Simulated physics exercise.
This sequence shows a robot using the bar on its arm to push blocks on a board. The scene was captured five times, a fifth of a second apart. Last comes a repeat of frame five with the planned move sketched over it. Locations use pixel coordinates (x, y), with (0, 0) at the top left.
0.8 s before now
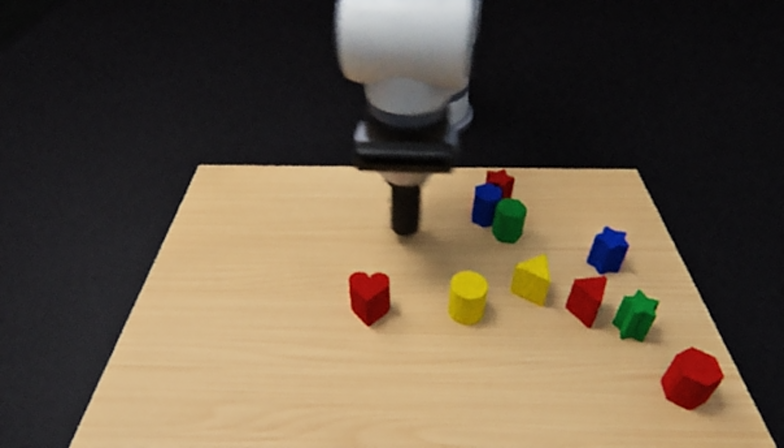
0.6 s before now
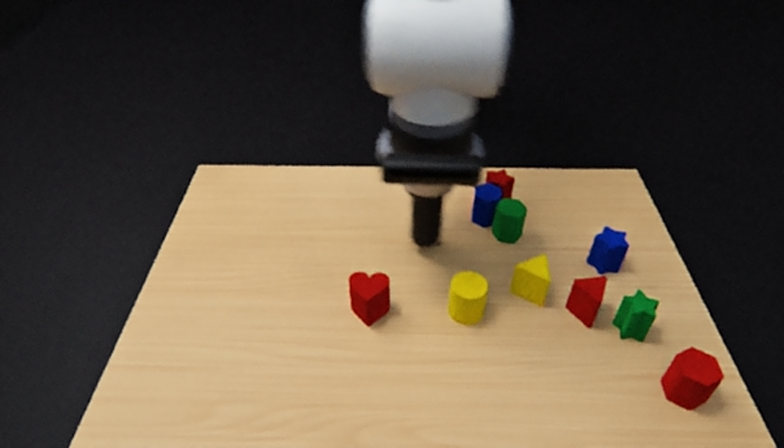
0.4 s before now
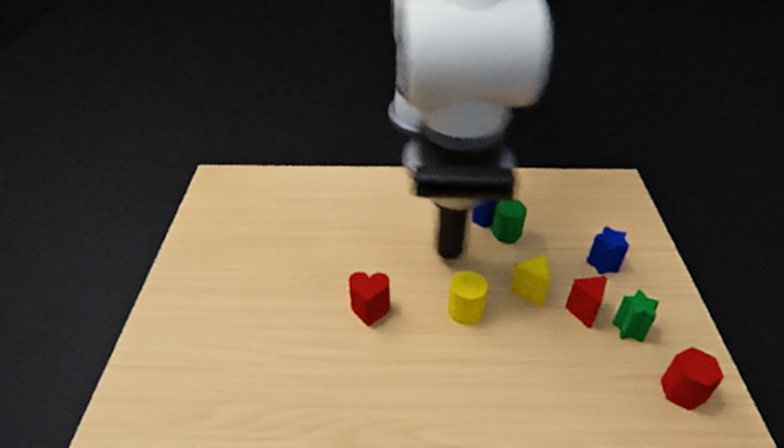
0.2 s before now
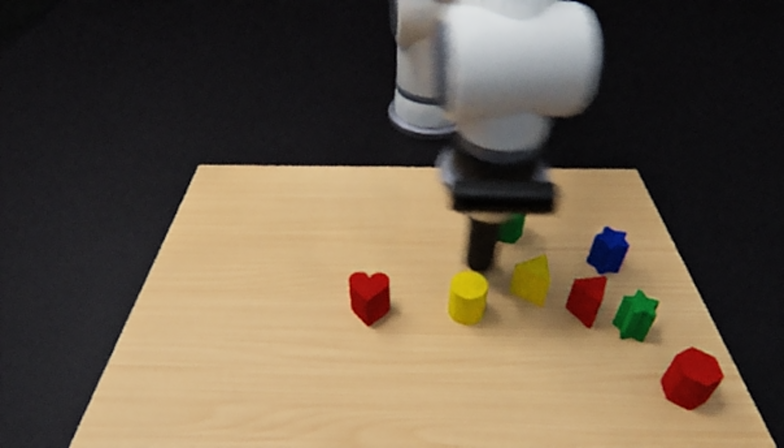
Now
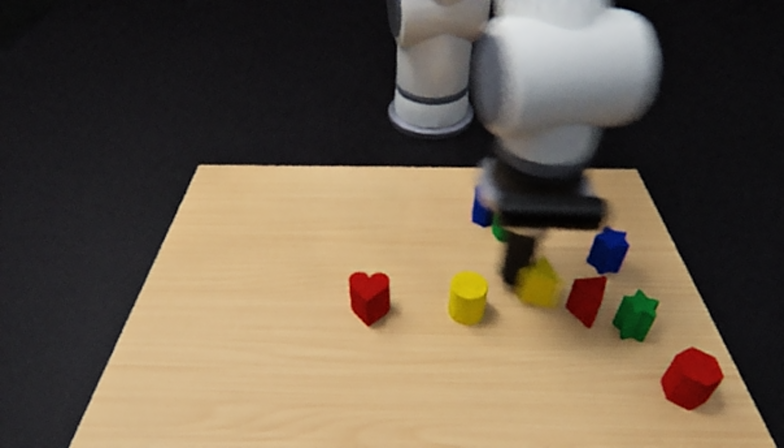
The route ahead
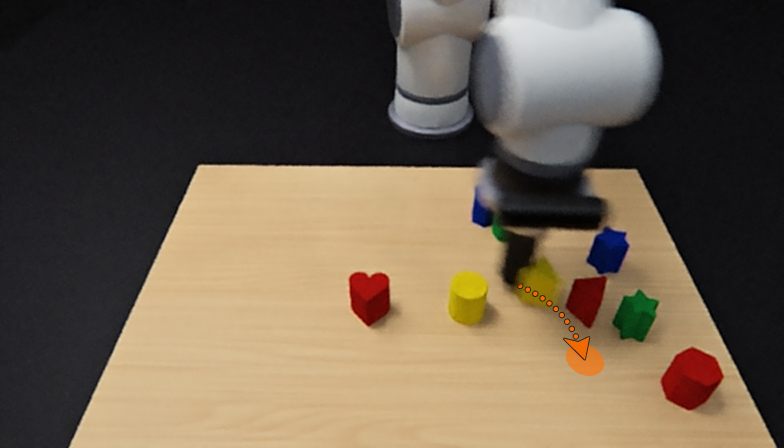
A robot arm moves right across the board and nudges the yellow three-sided block slightly.
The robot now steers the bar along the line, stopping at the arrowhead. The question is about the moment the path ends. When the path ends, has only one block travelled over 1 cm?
No, I don't think so.
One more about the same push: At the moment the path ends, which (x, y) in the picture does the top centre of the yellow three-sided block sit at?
Just about (625, 324).
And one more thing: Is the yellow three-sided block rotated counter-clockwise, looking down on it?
I'd say yes.
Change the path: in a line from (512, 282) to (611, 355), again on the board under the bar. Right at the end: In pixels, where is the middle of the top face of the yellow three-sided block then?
Its top centre is at about (657, 333).
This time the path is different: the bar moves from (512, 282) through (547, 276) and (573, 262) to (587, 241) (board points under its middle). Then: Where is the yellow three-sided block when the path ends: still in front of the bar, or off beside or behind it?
It comes off the bar's front.
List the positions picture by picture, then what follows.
Bar tip (405, 226); block tops, yellow three-sided block (537, 266); red three-sided block (594, 286); green star block (643, 303), in the first frame.
Bar (426, 237); blocks unchanged, in the second frame.
Bar (450, 248); blocks unchanged, in the third frame.
Bar (480, 261); blocks unchanged, in the fourth frame.
Bar (514, 274); yellow three-sided block (543, 270); red three-sided block (594, 286); green star block (643, 303), in the fifth frame.
Path on the board, from (512, 282) by way of (545, 300) and (570, 326) to (585, 359).
On the path given first. One third of the way, bar (548, 292); yellow three-sided block (577, 291); red three-sided block (604, 288).
Two thirds of the way, bar (574, 318); yellow three-sided block (611, 314), turned 15° anticlockwise; red three-sided block (614, 291).
At the end, bar (588, 351); yellow three-sided block (625, 324), turned 45° anticlockwise; red three-sided block (614, 291); green star block in place.
